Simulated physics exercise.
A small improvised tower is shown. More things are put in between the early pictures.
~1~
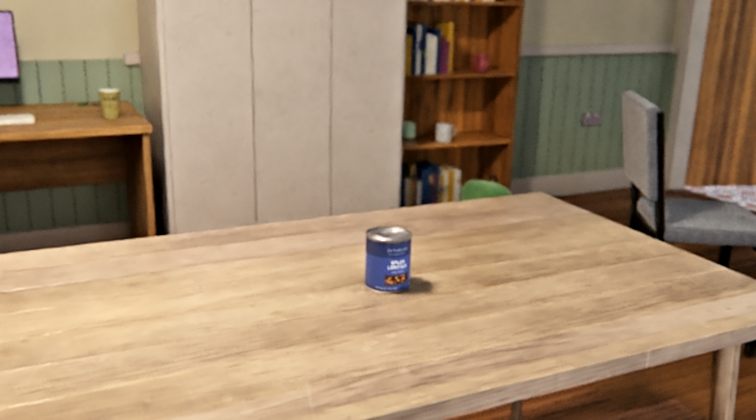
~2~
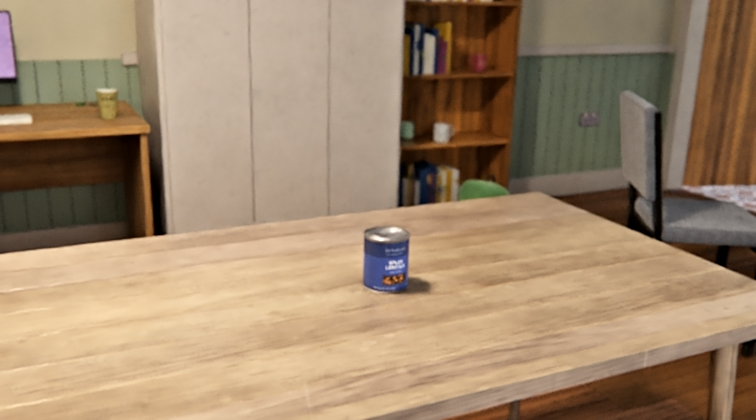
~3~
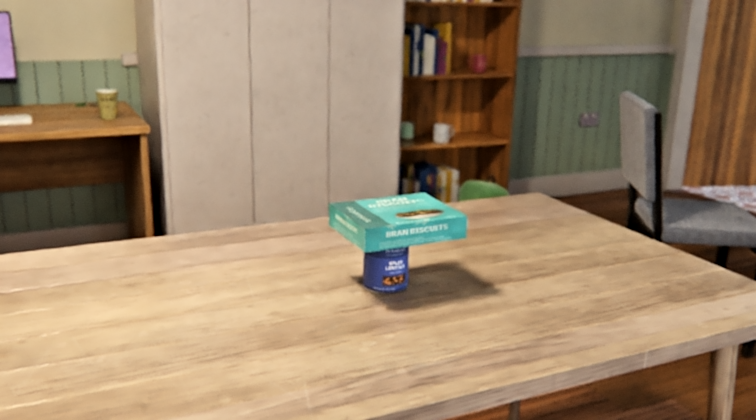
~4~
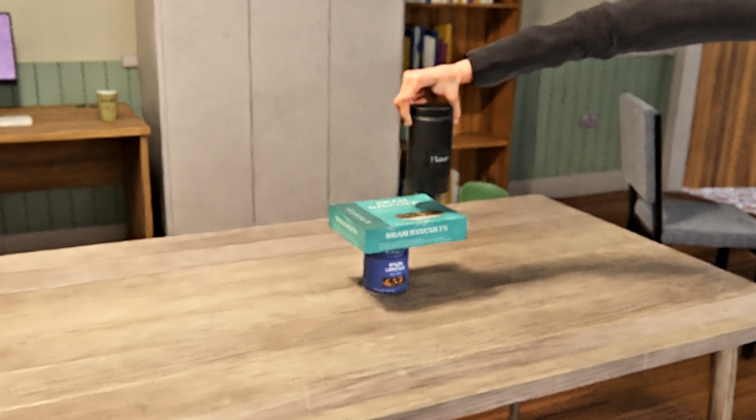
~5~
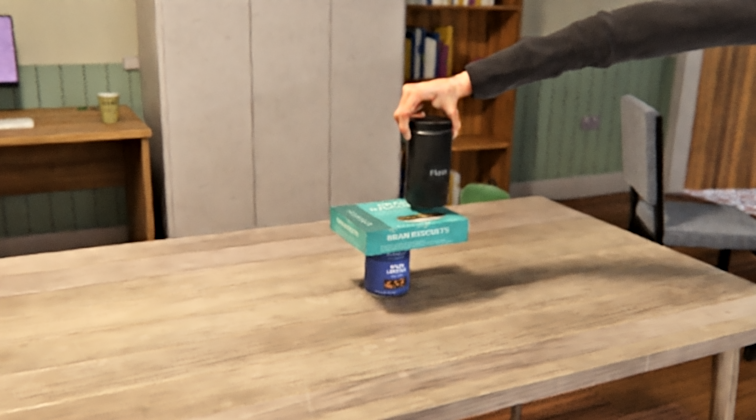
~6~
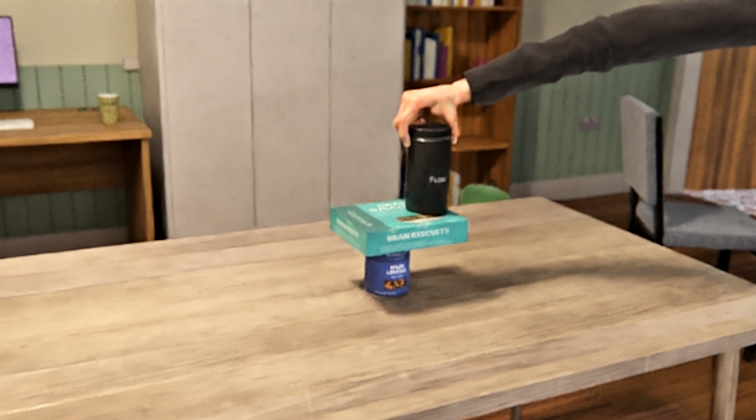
A turquoise packet appears on a blue can, and a hand lowers a black jar onto it.
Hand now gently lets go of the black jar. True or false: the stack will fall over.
True.
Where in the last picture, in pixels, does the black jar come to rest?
At about (487, 251).
Then, 0.40 s past the last view, black jar now fallen; turquoise packet rocked 50° from its first pose.
Then, 0.50 s past the last view, turquoise packet on its side.
Finally, fallen, turquoise packet and black jar; blue tin still in place. Final places as the last picture's camera would see them, black jar near (487, 251). The stack gives way.
